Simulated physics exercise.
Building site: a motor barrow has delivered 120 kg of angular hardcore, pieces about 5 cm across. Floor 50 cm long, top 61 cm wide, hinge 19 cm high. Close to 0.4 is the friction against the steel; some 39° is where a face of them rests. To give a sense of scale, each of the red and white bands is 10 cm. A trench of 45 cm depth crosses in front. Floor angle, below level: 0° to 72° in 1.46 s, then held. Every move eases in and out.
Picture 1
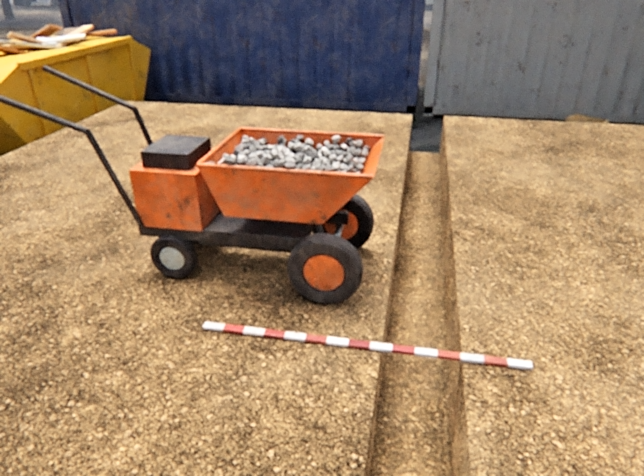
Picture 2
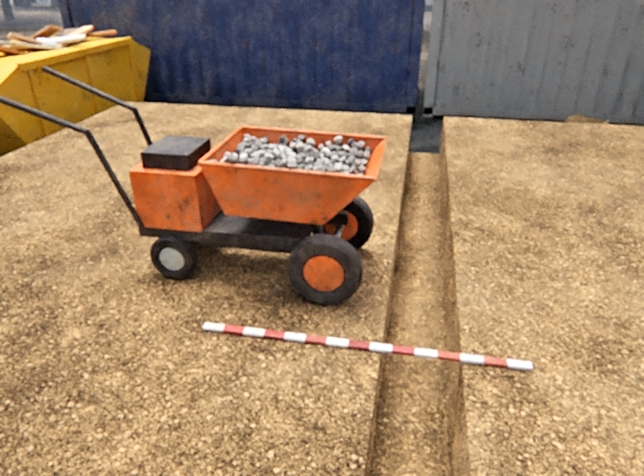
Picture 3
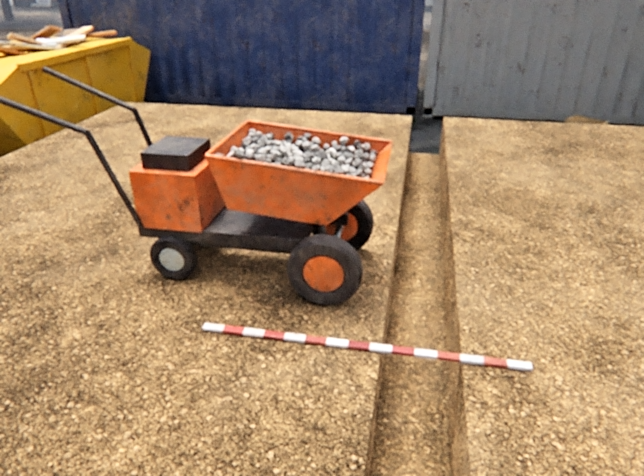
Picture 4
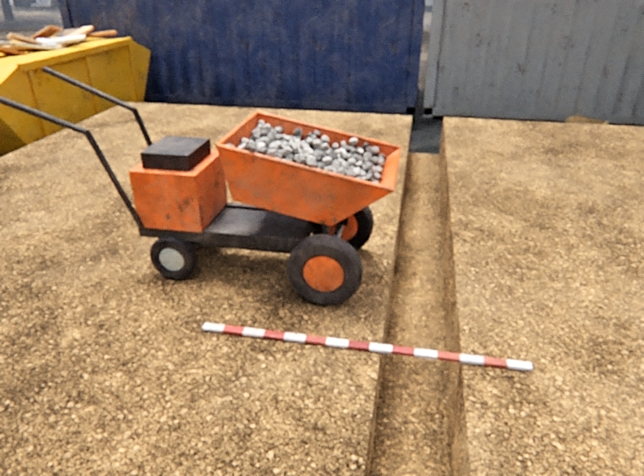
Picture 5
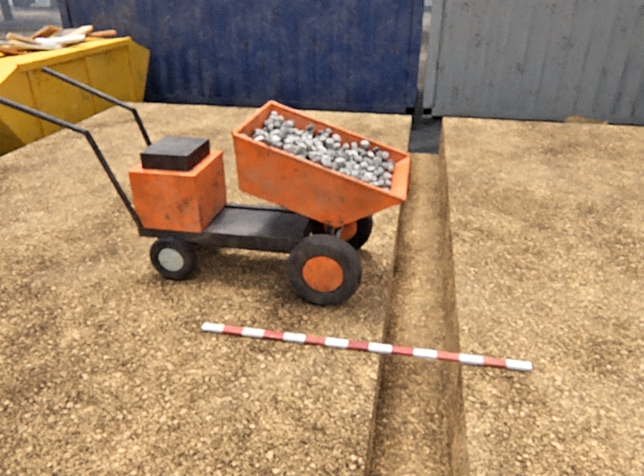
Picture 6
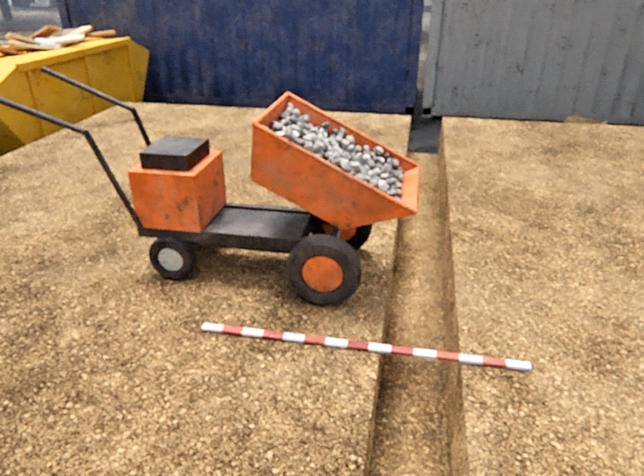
An orange skip full of grey stones sat level on a motor barrow, then tilted steadily forward to the right, its back end rising, while the wheels stayed still beside a narrow trench.
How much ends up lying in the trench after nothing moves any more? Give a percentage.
A share of about 62 per cent.
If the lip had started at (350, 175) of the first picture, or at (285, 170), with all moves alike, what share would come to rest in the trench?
The first gives about 85 percent and the second about 70 percent.
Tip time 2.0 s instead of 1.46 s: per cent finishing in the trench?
In that case some 60 per cent.
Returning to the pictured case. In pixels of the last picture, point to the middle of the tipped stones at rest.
Around (440, 331).
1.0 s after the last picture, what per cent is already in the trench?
Close to 10 per cent has got there by then.
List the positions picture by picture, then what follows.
The first frame shows lip at (372, 177), floor tilted 0°, highest stones at (309, 145).
In the second frame, the skip is at 1°, its lip at (375, 179); the top of the load is at (298, 145).
The third frame shows lip at (382, 183), floor tilted 5°, highest stones at (279, 142).
The fourth frame shows lip at (393, 190), floor tilted 11°, highest stones at (265, 132).
The fifth frame shows lip at (405, 200), floor tilted 18°, highest stones at (276, 124).
In the sixth frame, the skip is at 26°, its lip at (416, 213); the top of the load is at (290, 117).
Then, 0.5 s after the last picture the floor is at 61°, 100 % in the skip; the foremost stones are at (443, 250).
Then, 1.0 s after the last picture the floor is at 72°, 67 % in the skip, 11 % in the trench, 22 % past the trench; the foremost stones are at (523, 298).
Then, 1.3 s after the last picture the floor is at 72°, 34 % in the skip, 25 % in the trench, 40 % past the trench; the foremost stones are at (571, 281).
Then, 3.3 s after the last picture the floor is at 72°, 0 % in the skip, 62 % in the trench, 38 % past the trench; the foremost stones are at (590, 290).
